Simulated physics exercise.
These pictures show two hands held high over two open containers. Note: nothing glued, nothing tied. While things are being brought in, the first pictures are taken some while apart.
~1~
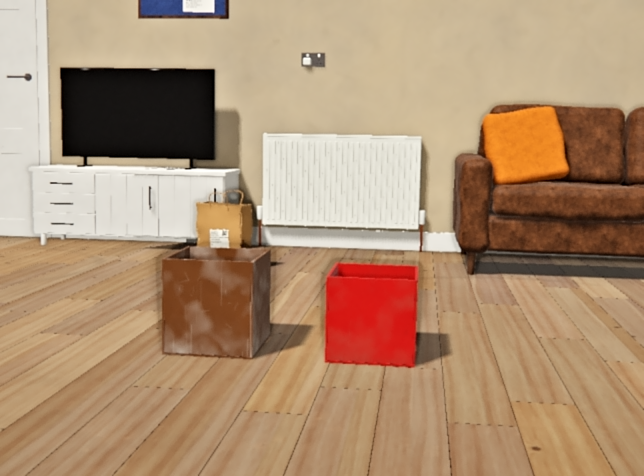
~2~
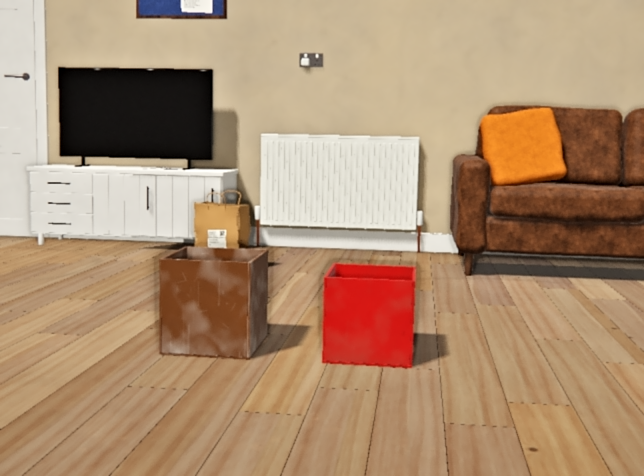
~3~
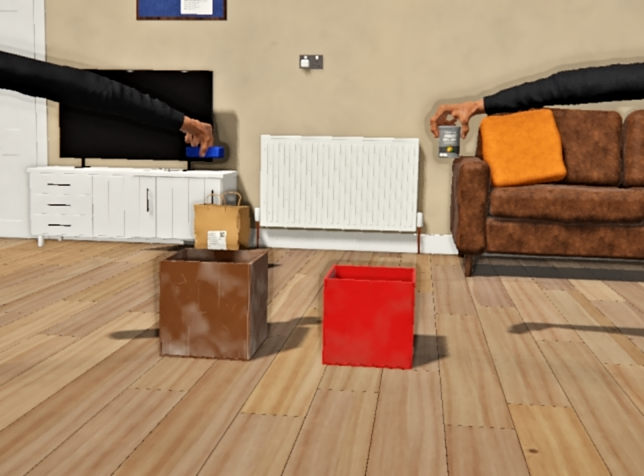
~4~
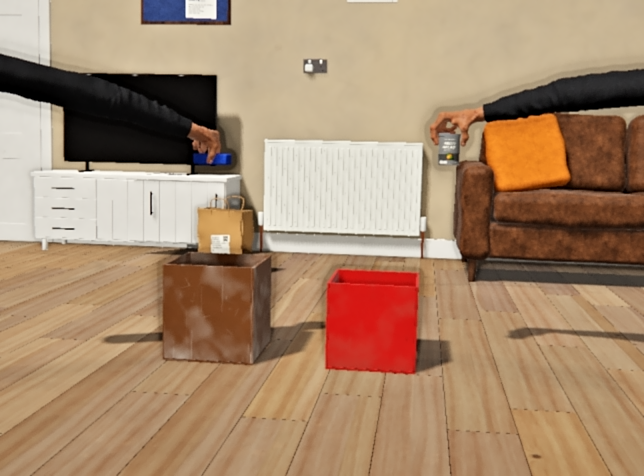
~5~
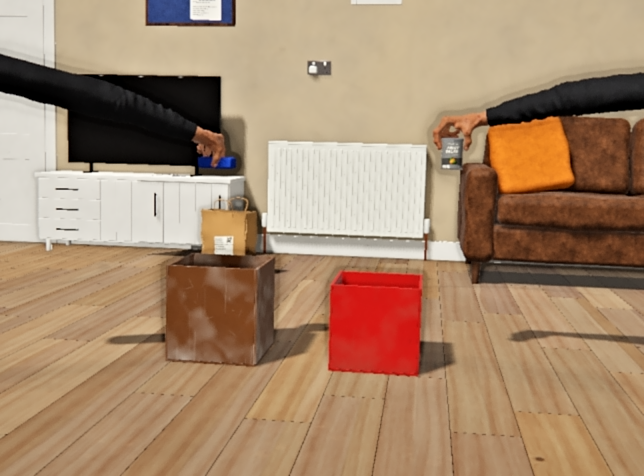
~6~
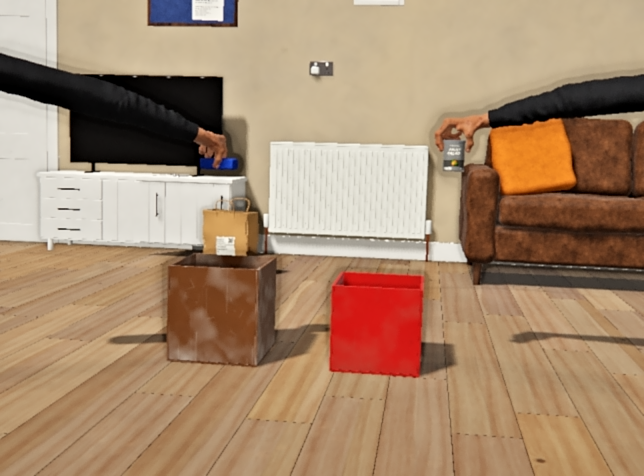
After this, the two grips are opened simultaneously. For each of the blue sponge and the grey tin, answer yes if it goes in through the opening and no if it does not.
Blue sponge: Yes, grey tin: No.
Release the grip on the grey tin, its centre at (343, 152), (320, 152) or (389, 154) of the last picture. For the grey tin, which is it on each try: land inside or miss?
So, taking them in order, it fails to go in, it fails to go in and it drops in.
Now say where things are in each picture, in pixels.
Right crate (373, 312), in the first frame.
Left basket (216, 300), in the second frame.
Still on the way; blue sponge (205, 152); right crate (371, 314), in the third frame.
Still on the way; grey tin (449, 149); left basket (219, 306), in the fourth frame.
Still on the way; blue sponge (217, 163); right crate (377, 321), in the fifth frame.
In place, still held; blue sponge (219, 164); grey tin (454, 156); left basket (224, 307), in the sixth frame.
Then, 0.20 s past the last view, blue sponge in the air near (218, 203); grey tin in the air near (452, 197).
Then, 0.34 s past the last view, blue sponge in the air near (217, 300); grey tin in the air near (447, 298).
Finally, the blue sponge is caught, near (216, 345); the grey tin falls beside it, near (444, 352).
